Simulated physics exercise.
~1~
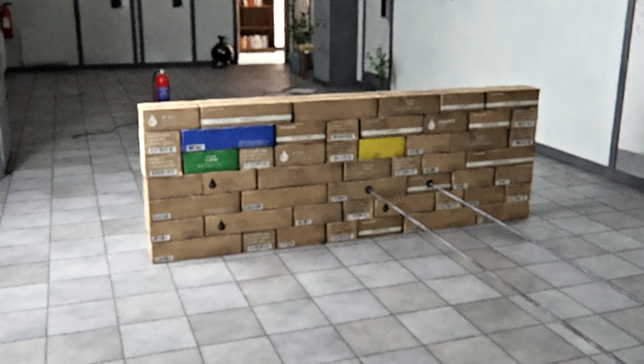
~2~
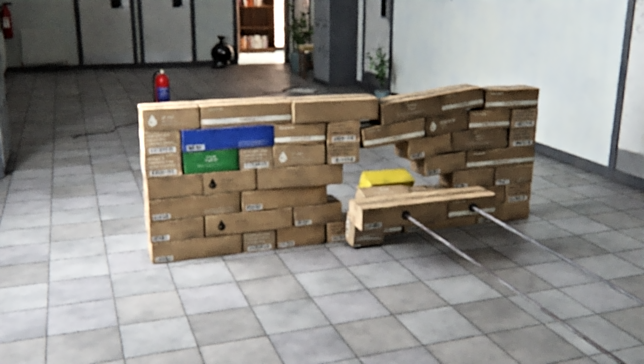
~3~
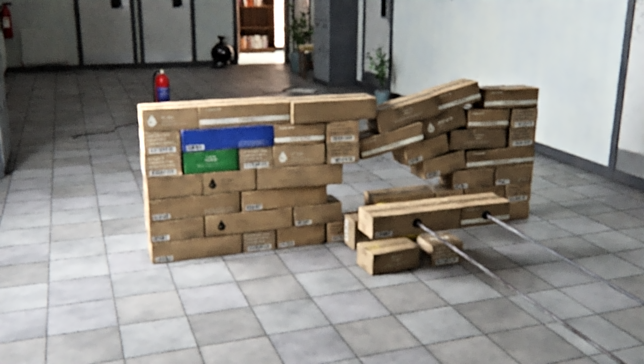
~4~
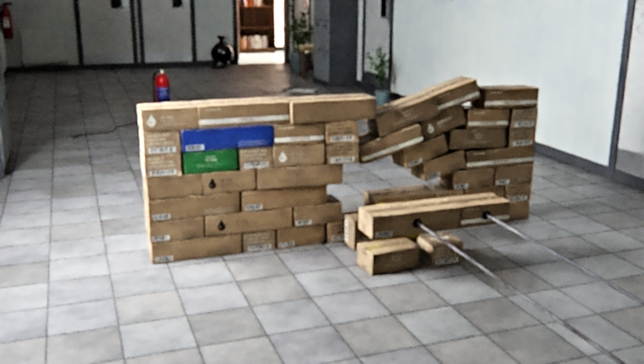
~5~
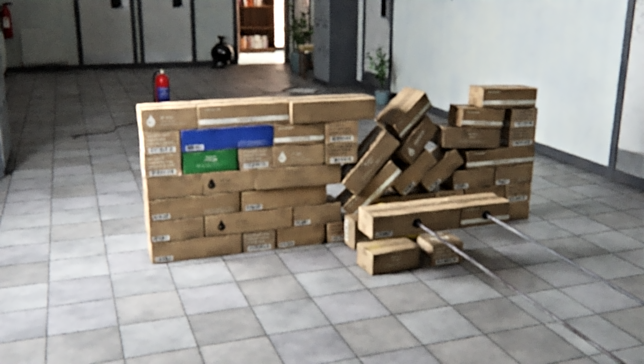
Two rods pull boxes from a stacked wall, and the yellow box and others fall.
